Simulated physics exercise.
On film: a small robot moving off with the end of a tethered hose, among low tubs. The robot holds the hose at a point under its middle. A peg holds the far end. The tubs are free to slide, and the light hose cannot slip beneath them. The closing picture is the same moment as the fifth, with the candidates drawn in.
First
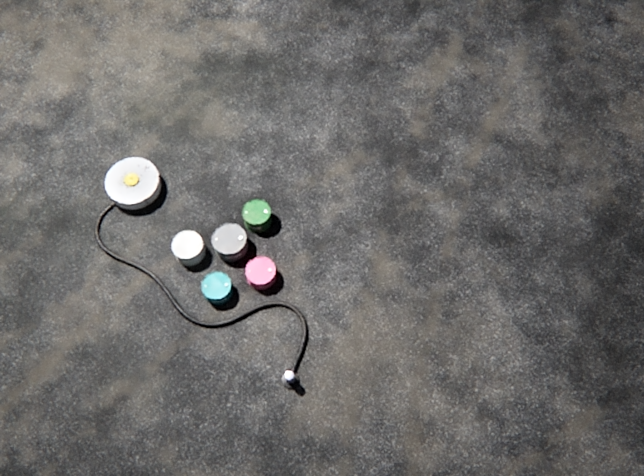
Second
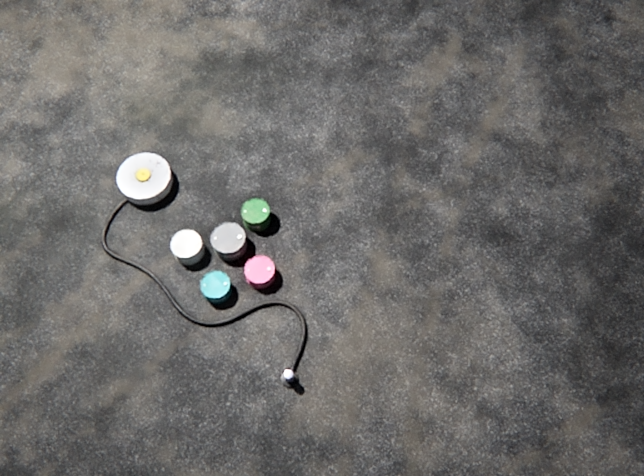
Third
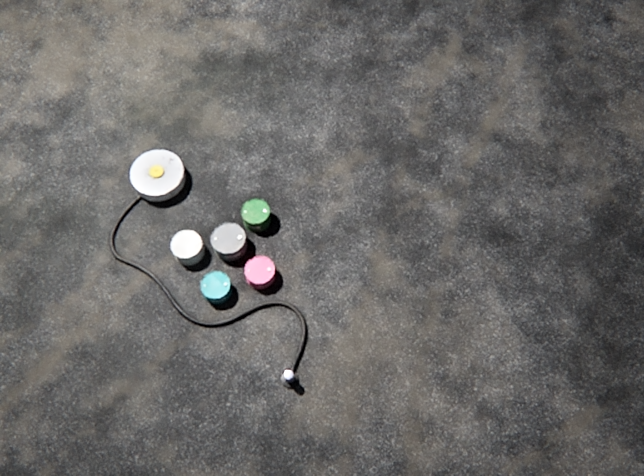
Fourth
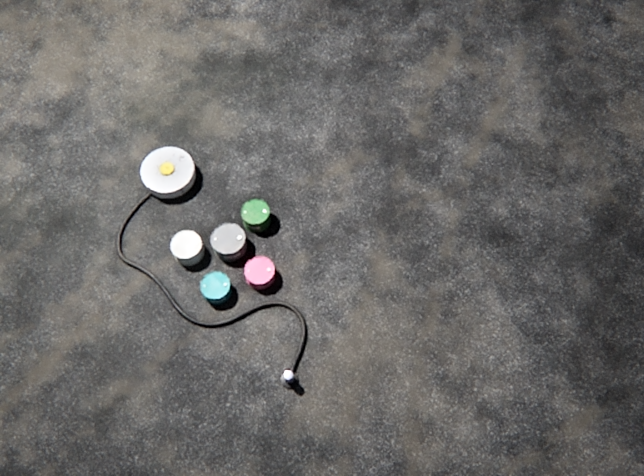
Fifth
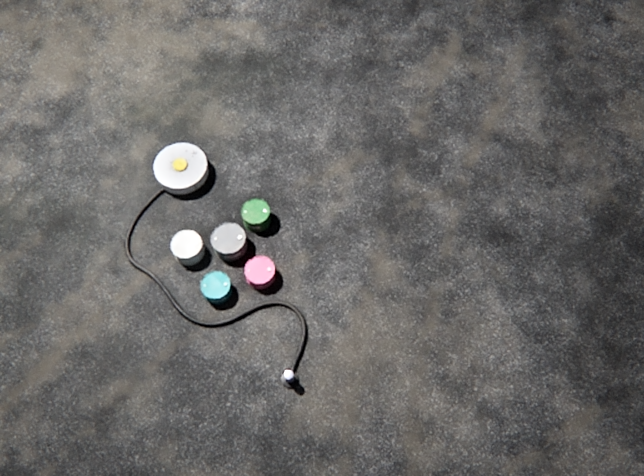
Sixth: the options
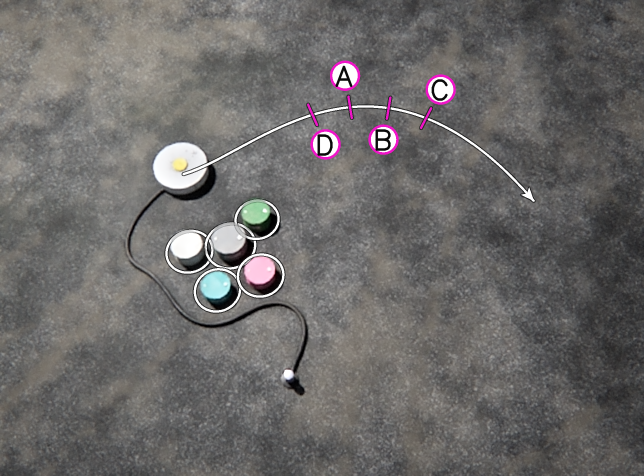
A large round white disc with a yellow centre sits at the upper left of a mottled dark grey floor, seen from above. A thin black hose curves from it around five small tubs, white, grey, green, pink and turquoise, to a small pale peg below. The disc glides slowly right and slightly upward, drawing the hose's near end along, while the tubs, peg and view stay still.
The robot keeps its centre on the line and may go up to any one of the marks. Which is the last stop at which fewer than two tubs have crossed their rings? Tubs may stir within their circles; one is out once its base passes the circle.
Up to mark D.
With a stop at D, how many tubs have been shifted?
One.
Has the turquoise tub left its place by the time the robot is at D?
No.
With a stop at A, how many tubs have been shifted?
Three.
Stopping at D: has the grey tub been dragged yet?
By then, no.
On the marked copy, A at (350, 107); B at (389, 108); C at (426, 118); D at (313, 115); the route from (183, 174) via (366, 106) to (534, 201).
With D. Early on, robot (229, 148).
Further on, robot (273, 125).
At the end, robot (312, 110); white tub (197, 247); one over the rings.
As for the rest, A has three over the rings; B has five over the rings; C has five over the rings.
